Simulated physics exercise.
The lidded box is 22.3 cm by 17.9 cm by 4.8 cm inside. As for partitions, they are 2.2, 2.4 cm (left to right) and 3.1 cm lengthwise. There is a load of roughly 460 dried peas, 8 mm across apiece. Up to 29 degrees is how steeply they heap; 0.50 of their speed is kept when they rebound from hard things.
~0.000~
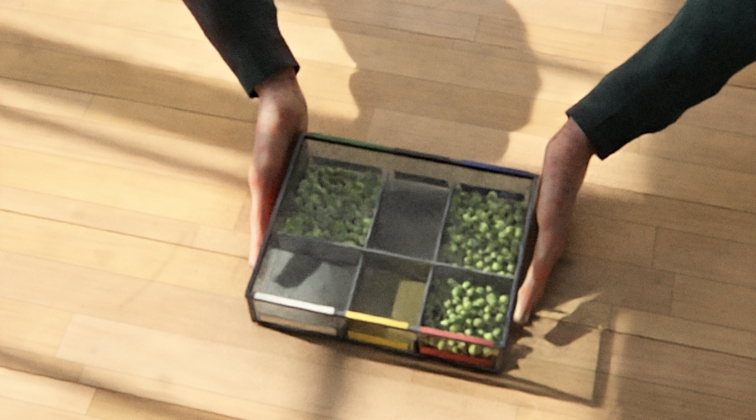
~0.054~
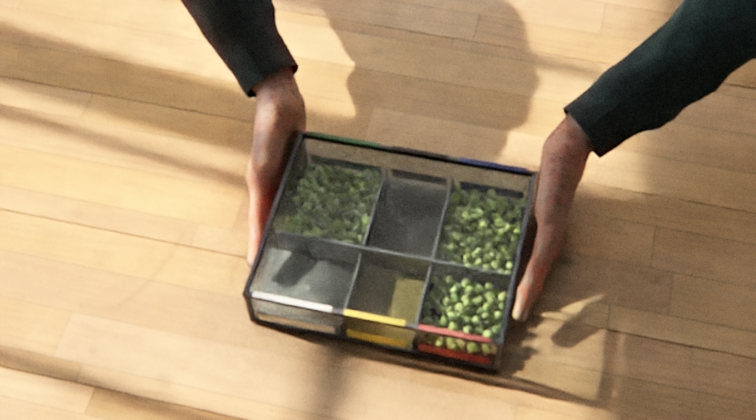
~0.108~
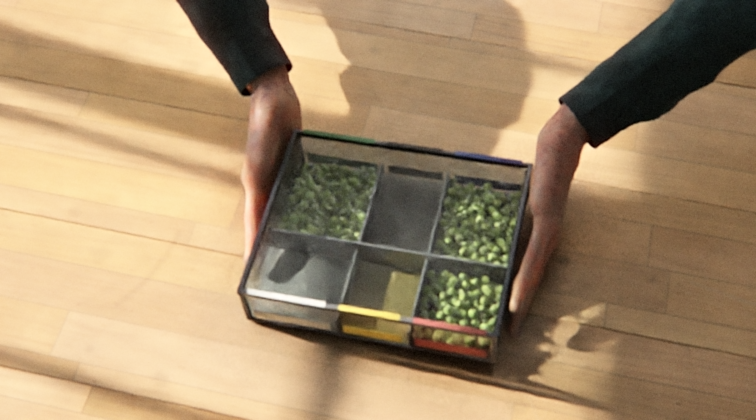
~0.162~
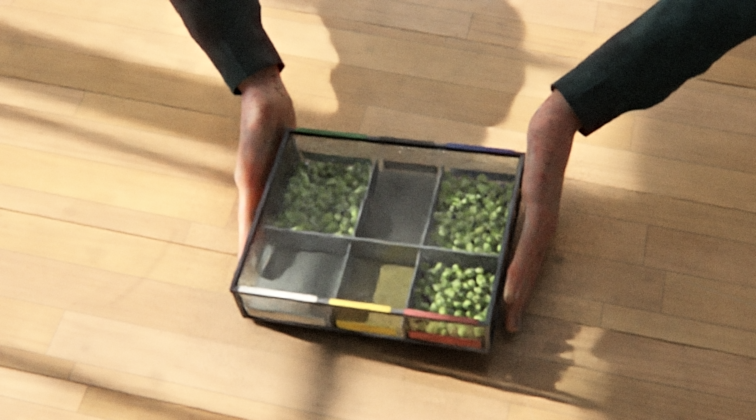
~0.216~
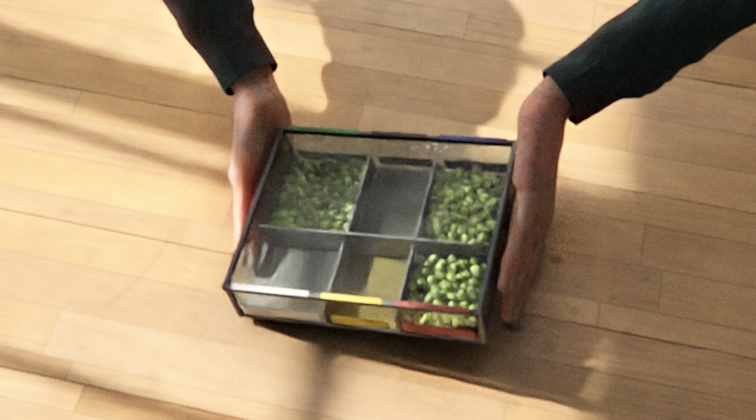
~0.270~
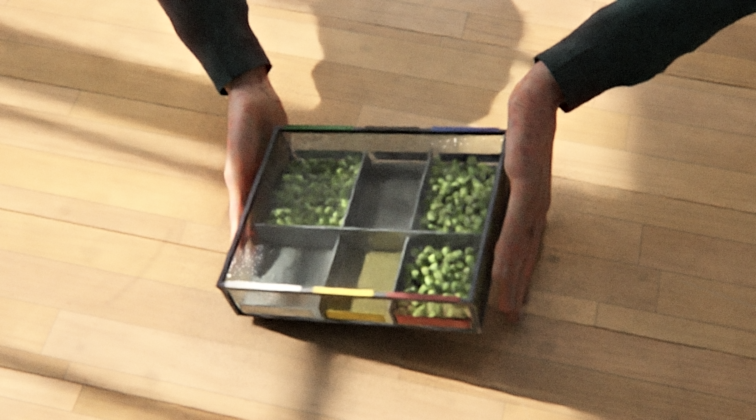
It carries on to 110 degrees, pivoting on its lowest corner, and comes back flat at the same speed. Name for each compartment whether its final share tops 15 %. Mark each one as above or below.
Marked: Red compartment below; blue compartment below; green compartment above; yellow compartment below; white compartment above; black compartment below.
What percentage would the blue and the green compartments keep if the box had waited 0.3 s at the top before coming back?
In per cent: Blue 0; green 75.
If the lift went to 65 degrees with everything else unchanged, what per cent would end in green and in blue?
Green: 45 per cent; blue: 30 per cent.
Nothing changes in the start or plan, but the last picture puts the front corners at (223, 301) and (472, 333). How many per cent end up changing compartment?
Roughly 60 per cent.
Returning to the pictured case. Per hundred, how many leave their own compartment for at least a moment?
Roughly 60 %.
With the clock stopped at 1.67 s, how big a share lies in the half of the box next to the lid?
About 70 per cent.
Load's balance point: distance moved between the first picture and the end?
About 10.0 cm.
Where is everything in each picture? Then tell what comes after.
In the first frame, box tilt 0 degrees, front corners at (250, 294) and (501, 345); red 25 %, blue 35 %, green 40 %.
In the second frame, box tilt 1 degrees, front corners at (248, 293) and (499, 342).
In the third frame, box tilt 3 degrees, front corners at (243, 290) and (494, 334), lowest corner left back.
In the fourth frame, box tilt 7 degrees, front corners at (235, 288) and (486, 323), lowest corner left back.
In the fifth frame, box tilt 11 degrees, front corners at (228, 286) and (477, 311), lowest corner left back.
In the sixth frame, box tilt 15 degrees, front corners at (222, 284) and (468, 300), lowest corner left back; red 25 %, blue 35 %, green 40 %. Its pace works out near 70 degrees a second.
After 1.67 s, tilt 110 degrees; red 10 %, blue 10 %, green 60 %, yellow 5 %, white 10 %, black 10 %.
After 2.61 s, tilt 50 degrees; green 80 %, white 20 %.
Then, at 3.54 s, tilt 0 degrees; green 80 %, white 20 %.
At rest (4.0 s), red 0 %, blue 0 %, green 80 %, yellow 0 %, white 20 %, black 0 %.
